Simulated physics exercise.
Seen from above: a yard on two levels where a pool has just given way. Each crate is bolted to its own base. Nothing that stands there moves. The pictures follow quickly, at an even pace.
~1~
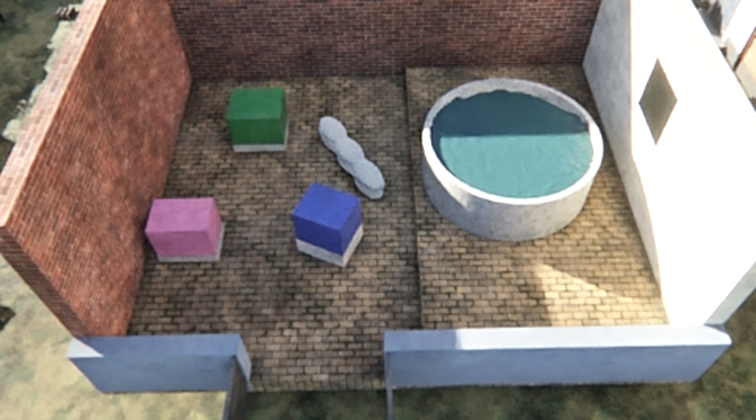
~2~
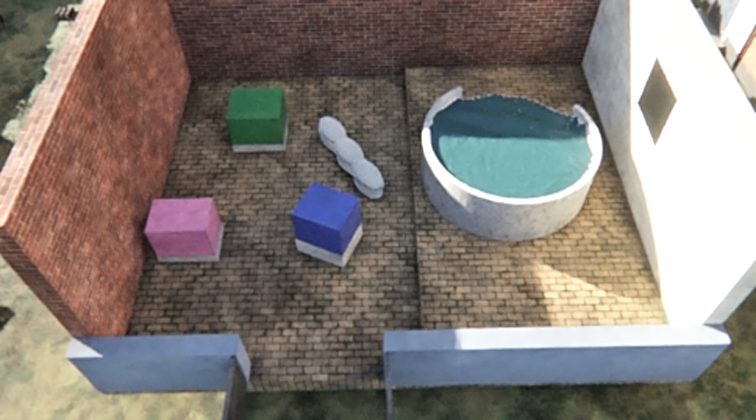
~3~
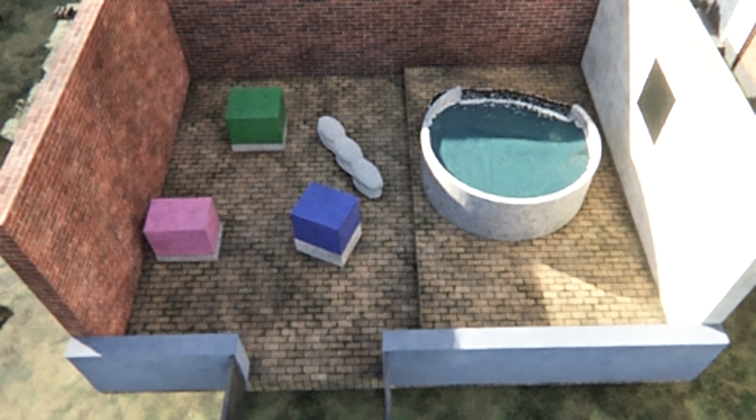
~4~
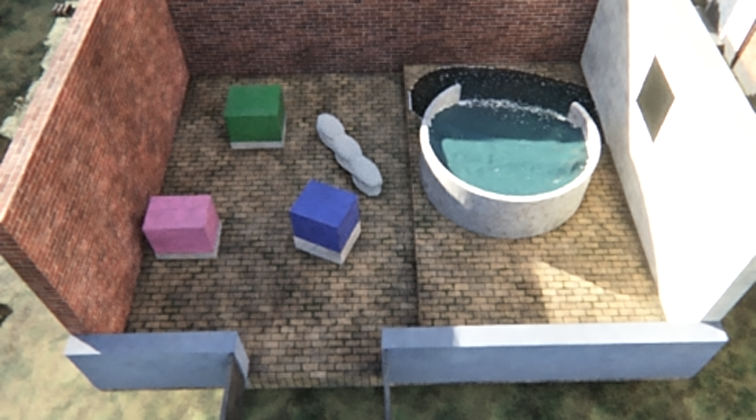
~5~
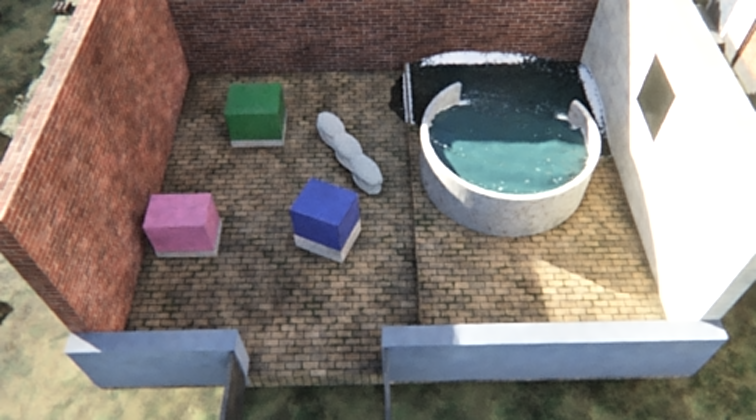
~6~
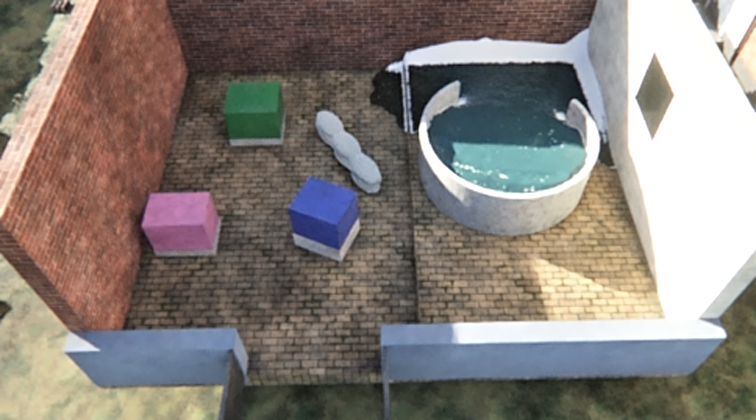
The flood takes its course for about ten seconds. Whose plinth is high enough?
One by one: The green crate is soaked; the pink crate is soaked; the blue crate keeps dry.
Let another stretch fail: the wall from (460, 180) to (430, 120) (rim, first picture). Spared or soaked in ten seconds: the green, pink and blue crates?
One by one: Green crate takes water, pink crate gets wet, blue crate is topped.
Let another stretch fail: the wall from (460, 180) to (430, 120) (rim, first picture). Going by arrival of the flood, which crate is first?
It is the one in blue.
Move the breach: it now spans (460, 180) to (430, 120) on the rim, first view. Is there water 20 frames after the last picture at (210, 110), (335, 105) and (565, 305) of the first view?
In turn: Wet, covered, clear.
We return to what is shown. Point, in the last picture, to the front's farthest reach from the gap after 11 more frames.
Roughly at (189, 73).
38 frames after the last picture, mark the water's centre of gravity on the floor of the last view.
I would point to (408, 168).
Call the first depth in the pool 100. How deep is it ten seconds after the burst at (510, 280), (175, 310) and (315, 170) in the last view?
In that order: 4, 8 and 12 per cent.
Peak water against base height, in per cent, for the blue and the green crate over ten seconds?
Near 60 and 170 in a hundred.
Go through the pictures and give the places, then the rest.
Still water in the round tank at (511, 140), in the first frame.
The front is at a hidden place, out from the gap on the round tank's far side, in the second frame.
The front is at a hidden place, out from the gap on the round tank's far side, in the third frame.
The front is at (426, 79), out from the gap on the round tank's far side, in the fourth frame.
The front is at (407, 66), out from the gap on the round tank's far side, in the fifth frame.
The front is at (382, 77), out from the gap on the round tank's far side, in the sixth frame.
A moment on, water covers 20 % of the floor; the green crate not reached, the pink crate not reached, the blue crate not reached.
Next, water covers 35 % of the floor; the green crate water round its plinth, the pink crate not reached, the blue crate not reached.
Then, water covers 60 % of the floor; the green crate water round its plinth, the pink crate not reached, the blue crate water round its plinth.
Later, water covers 95 % of the floor; the green crate water round its plinth, the pink crate water round its plinth, the blue crate water round its plinth.
In the end, water covers 95 % of the floor; the green crate was topped, the pink crate was topped, the blue crate stayed above the water.
